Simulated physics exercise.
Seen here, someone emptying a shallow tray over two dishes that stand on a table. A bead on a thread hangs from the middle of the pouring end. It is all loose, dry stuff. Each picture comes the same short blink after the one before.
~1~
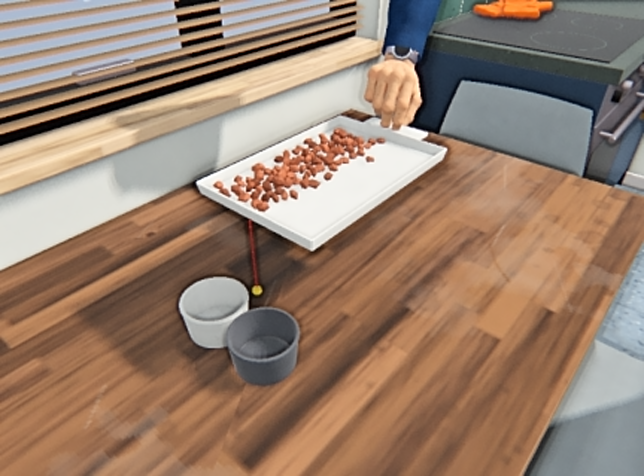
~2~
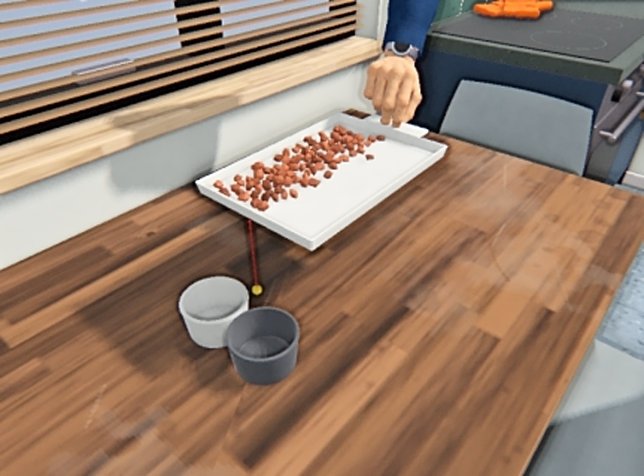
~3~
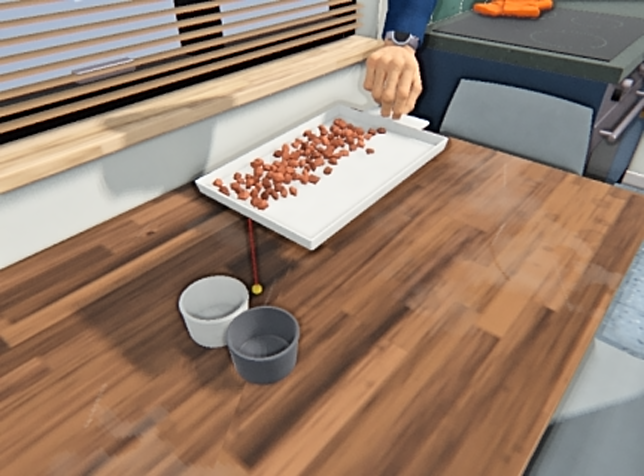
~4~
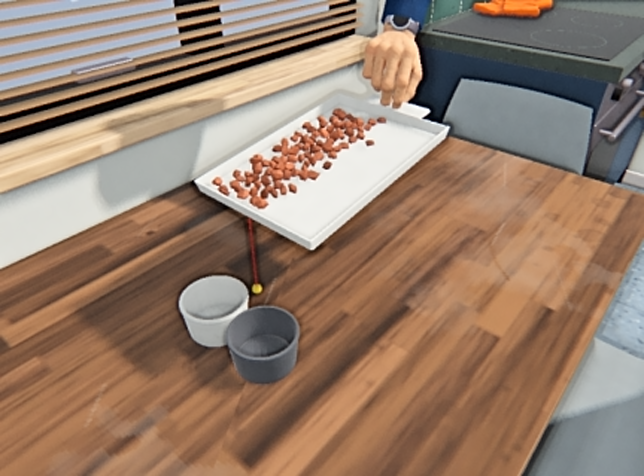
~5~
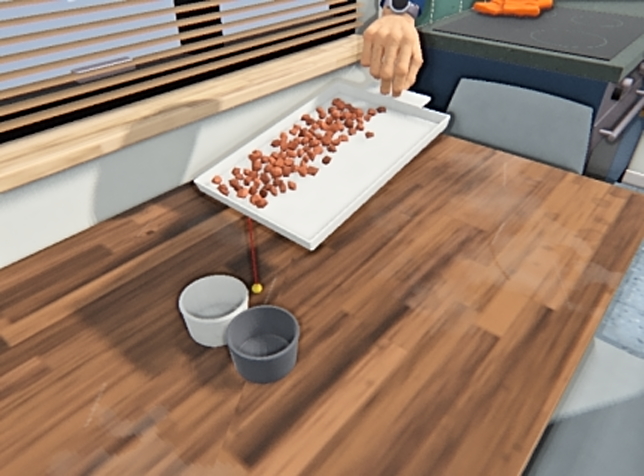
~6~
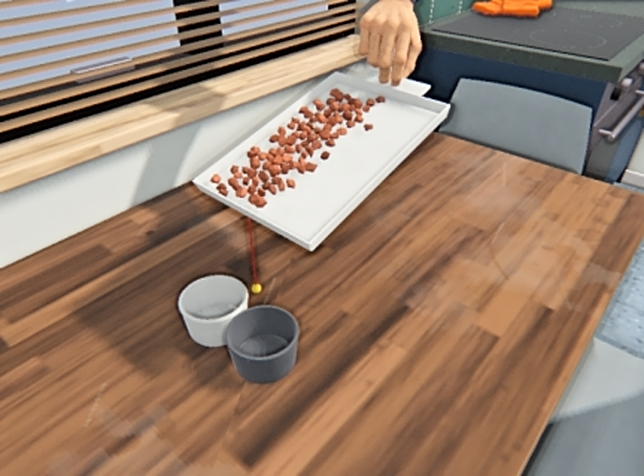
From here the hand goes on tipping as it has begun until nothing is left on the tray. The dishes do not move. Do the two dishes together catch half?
Caught overall: Over half.
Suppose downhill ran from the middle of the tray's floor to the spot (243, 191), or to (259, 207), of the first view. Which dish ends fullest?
The first try: The dish on the left. The second: The left one.
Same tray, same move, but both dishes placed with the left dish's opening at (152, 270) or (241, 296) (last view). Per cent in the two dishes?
First some 20, then 40 per cent.
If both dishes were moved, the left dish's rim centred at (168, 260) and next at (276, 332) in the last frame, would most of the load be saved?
At the first place under half, at the second under half.
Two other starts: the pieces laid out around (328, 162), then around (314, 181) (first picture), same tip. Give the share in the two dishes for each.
In turn 70 and 50 in a hundred.
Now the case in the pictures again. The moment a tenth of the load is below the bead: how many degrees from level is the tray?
At about 70°.
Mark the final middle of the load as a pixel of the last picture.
Close to (247, 352).
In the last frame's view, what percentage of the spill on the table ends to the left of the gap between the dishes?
About 80 per cent.
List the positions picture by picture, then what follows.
Corners of the pouring end near (200, 182) and (312, 238), level; middle of the load near (308, 166), bits of crushed brick; left dish near (191, 328); right dish near (239, 365); bead on its thread near (257, 290), in the first frame.
Corners of the pouring end near (200, 182) and (311, 238), level; middle of the load near (308, 165), in the second frame.
Corners of the pouring end near (199, 181) and (311, 238), tipped barely, lowest at the right corner; middle of the load near (307, 160), in the third frame.
Corners of the pouring end near (199, 180) and (311, 239), tipped a little, lowest at the right corner; middle of the load near (307, 155), in the fourth frame.
Corners of the pouring end near (198, 180) and (310, 239), tipped a little, lowest at the right corner; middle of the load near (306, 149), in the fifth frame.
Corners of the pouring end near (197, 180) and (309, 240), tipped a little, lowest at the right corner; middle of the load near (304, 144); left dish near (190, 326); right dish near (238, 363), in the sixth frame.
Shortly afterwards, tray tipped steeply; all but a few on the tray; only a few in the right dish; a little in the air.
Next, tray tipped past a quarter turn; near a third on the tray; near a quarter in the right dish; near a quarter in the left dish; near a quarter outside both; a little in the air.
Some moments later, tray tipped past a quarter turn; near half in the right dish; near a quarter in the left dish; near a third outside both.
In the end, tray tipped past a quarter turn; near half in the right dish; near a quarter in the left dish; near a third outside both.
